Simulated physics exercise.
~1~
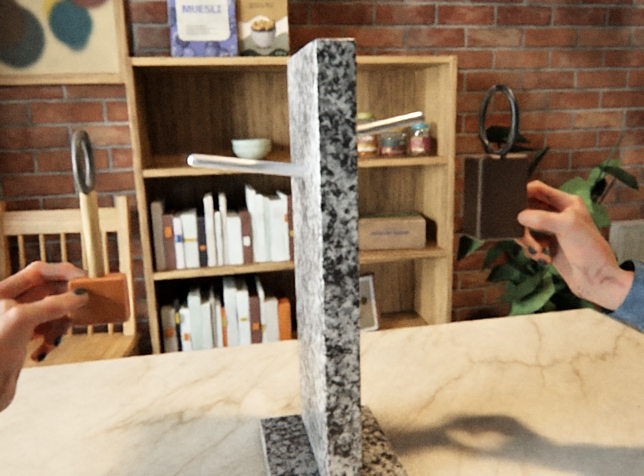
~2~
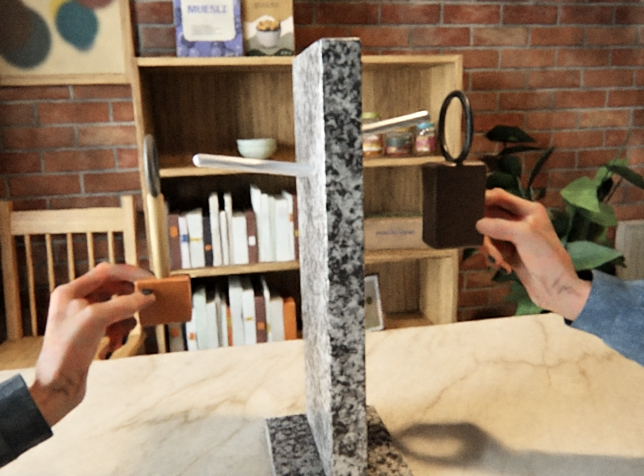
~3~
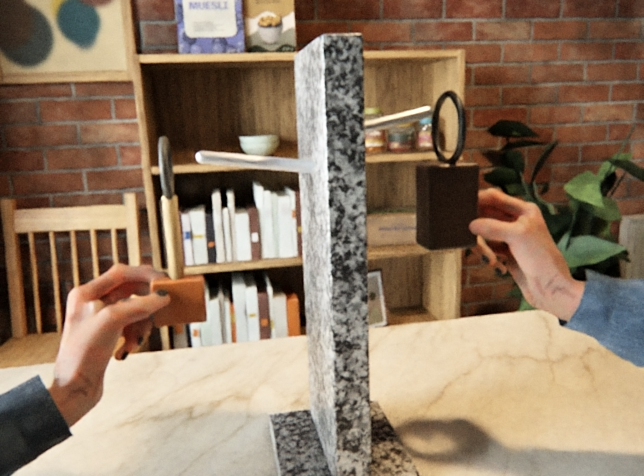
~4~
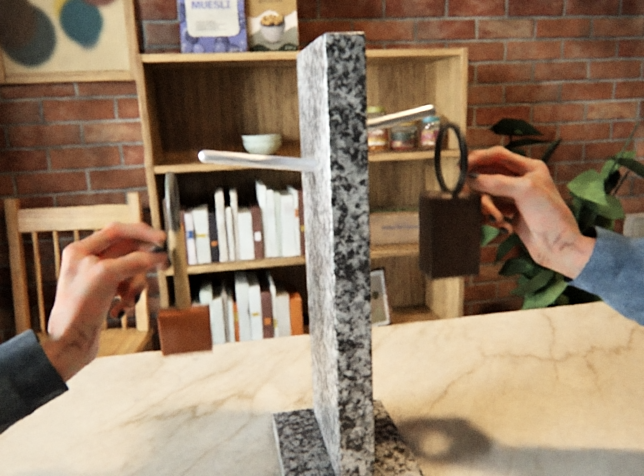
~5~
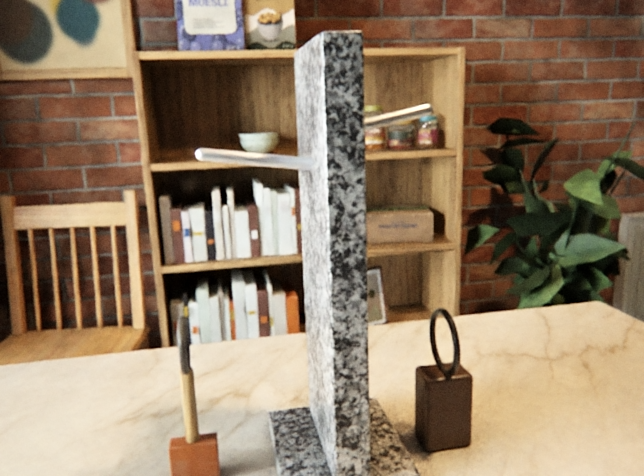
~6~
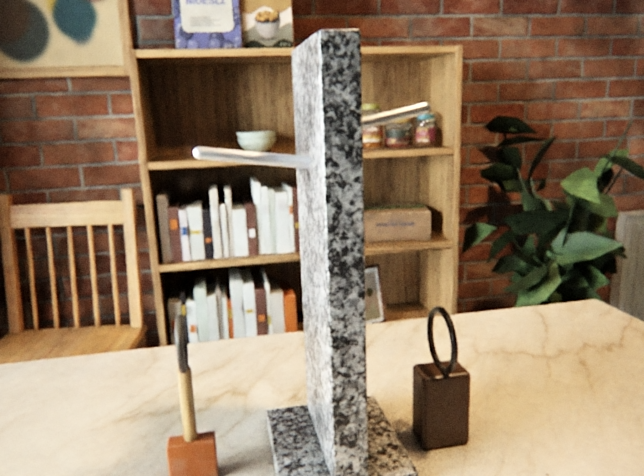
A tall speckled granite slab stands upright on a pale marble table, a light peg jutting from its left side and another rod showing to its right, seen from just across the table. Behind it are a wooden bookshelf, a brick wall, a chair and a leafy plant. Two hands bring in an orange brush with a ring from the left and a dark brown pouch with a ring from the right, moving both inward toward the slab. The hands let go, and both things drop. They end standing on the tabletop, one on each side, rings upward.
